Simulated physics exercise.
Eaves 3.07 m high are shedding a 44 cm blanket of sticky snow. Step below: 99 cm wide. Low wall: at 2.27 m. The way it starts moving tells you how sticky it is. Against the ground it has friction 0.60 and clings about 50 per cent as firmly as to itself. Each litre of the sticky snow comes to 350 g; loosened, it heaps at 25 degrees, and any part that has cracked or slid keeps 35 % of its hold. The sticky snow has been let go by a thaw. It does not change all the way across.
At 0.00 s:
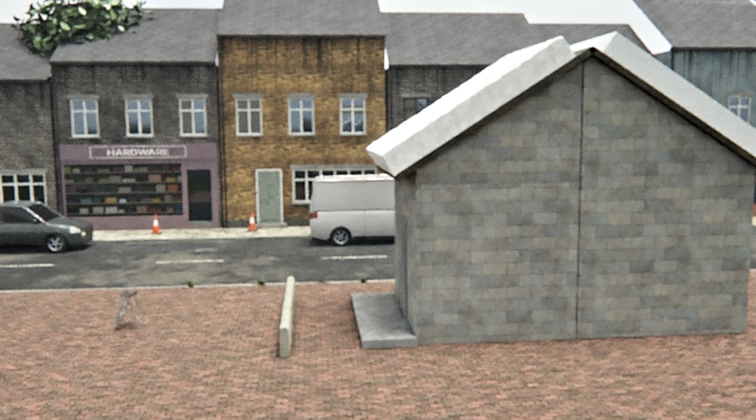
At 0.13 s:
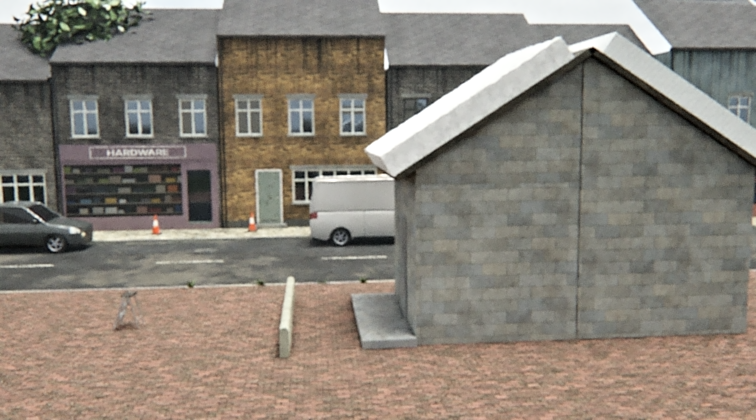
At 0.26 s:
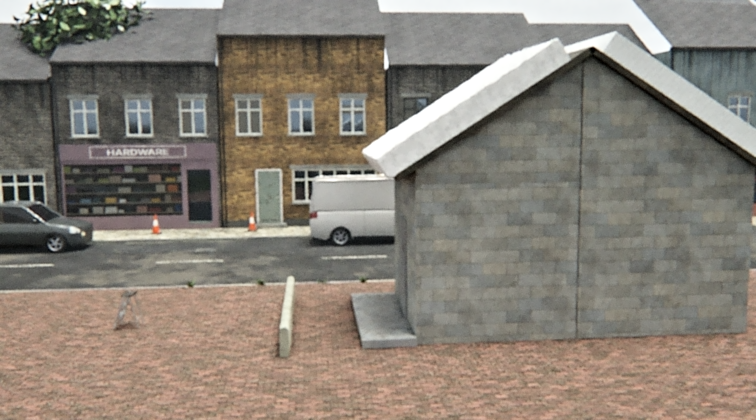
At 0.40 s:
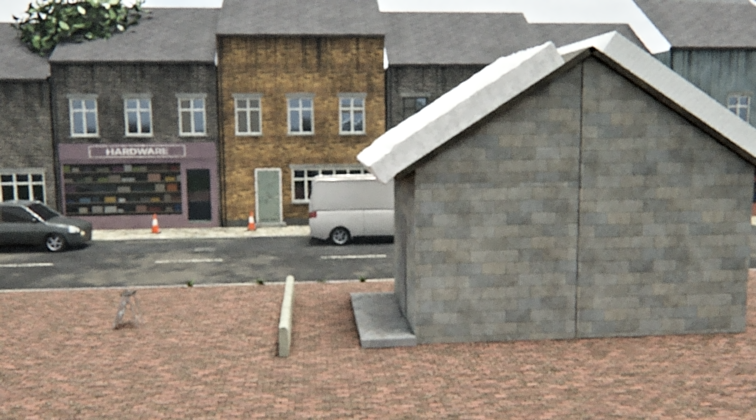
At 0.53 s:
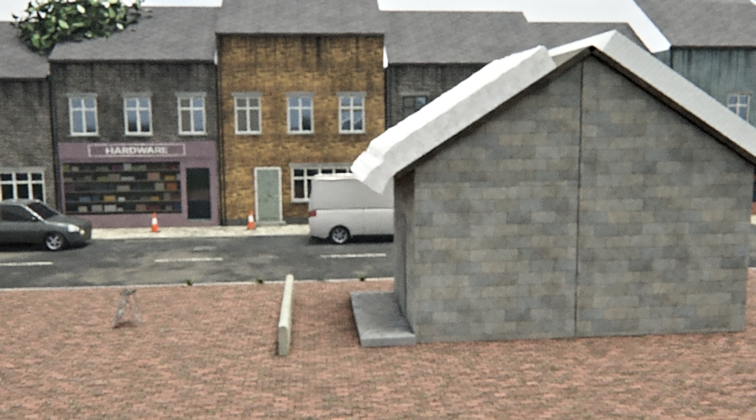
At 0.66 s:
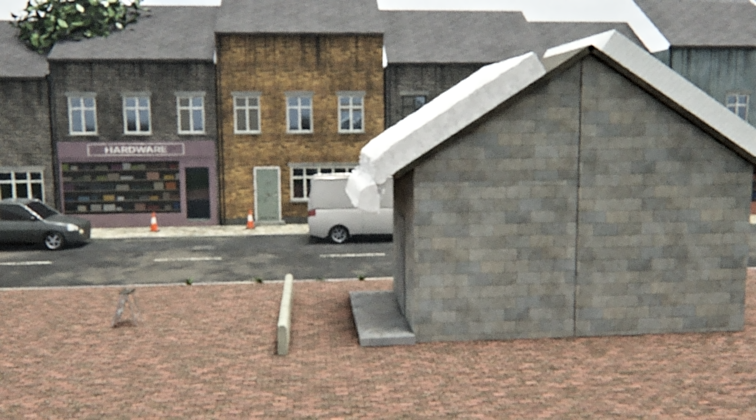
Thick white snow slides slowly down the stone building's left roof slope, its lower edge cracking.
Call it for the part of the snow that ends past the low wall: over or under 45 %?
Call: Under.
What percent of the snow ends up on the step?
About 12 %.
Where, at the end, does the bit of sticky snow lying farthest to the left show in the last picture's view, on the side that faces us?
(47, 355), give or take.
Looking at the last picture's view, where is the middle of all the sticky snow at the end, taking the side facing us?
It comes out near (275, 337), give or take.
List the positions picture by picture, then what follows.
Leading edge of the sticky snow at (383, 158), 3 % of it past the eaves, in one piece, in the first frame.
Leading edge of the sticky snow at (382, 159), its middle shifted 2.5 cm, 4 % of it past the eaves, in one piece, in the second frame.
Leading edge of the sticky snow at (378, 162), its middle shifted 9.6 cm, 6 % of it past the eaves, in one piece, in the third frame.
Leading edge of the sticky snow at (372, 169), its middle shifted 22 cm, 9 % of it past the eaves, in one piece, in the fourth frame.
Leading edge of the sticky snow at (364, 179), its middle shifted 39 cm, 13 % of it past the eaves, cracking, in the fifth frame.
Leading edge of the sticky snow at (357, 208), its middle shifted 61 cm, 19 % of it past the eaves, cracking, in the sixth frame.
After 1.09 s, 73 % is still on the roof and 0 % is past the low wall.
After 1.59 s, 29 % is still on the roof and 0 % is past the low wall.
After 2.10 s, none is still on the roof and 32 % is past the low wall.
After 2.60 s, none is still on the roof and 37 % is past the low wall.
After 3.30 s, at the end, none is still on the roof and 37 % is past the low wall.
